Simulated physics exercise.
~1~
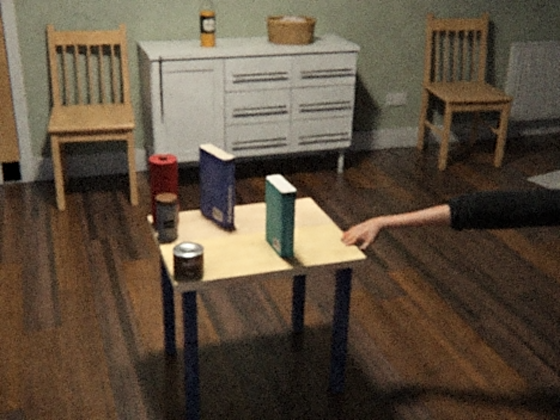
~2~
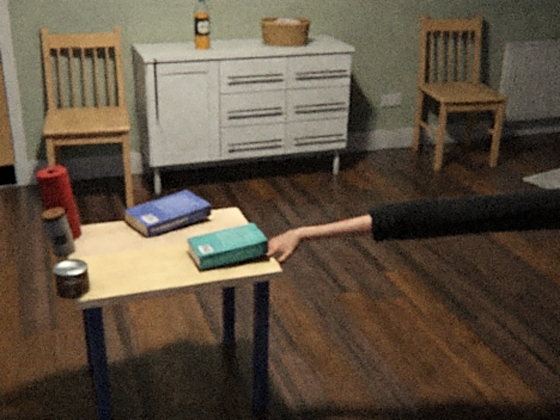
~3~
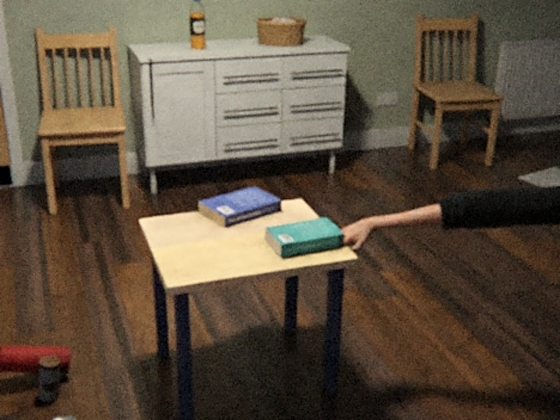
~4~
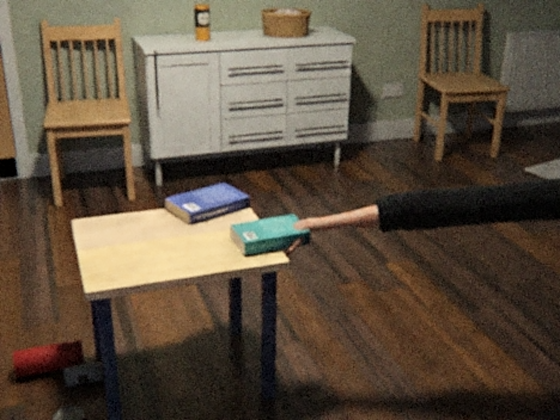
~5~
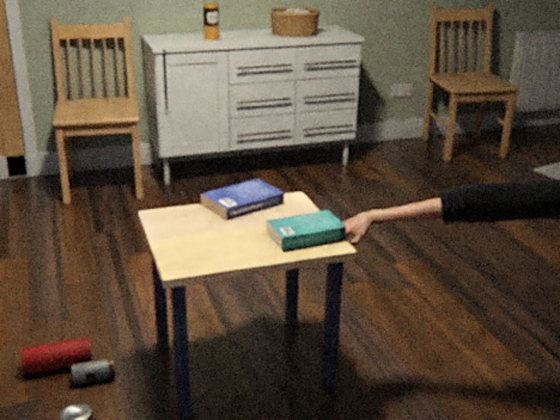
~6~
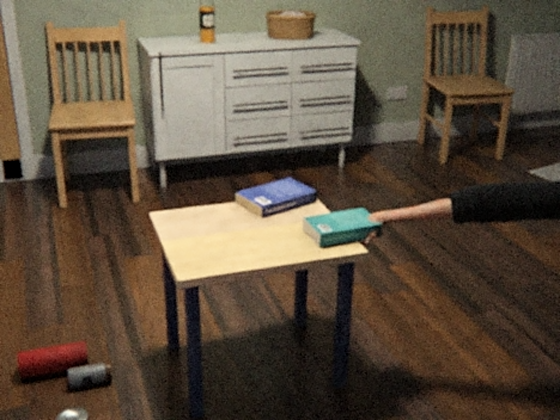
In a dim room with a wooden floor, a hand jerked a small table left, then right and back again, toppling two upright books, which stayed on top, while a red roll, a jar and a small tub ended up on the floor.
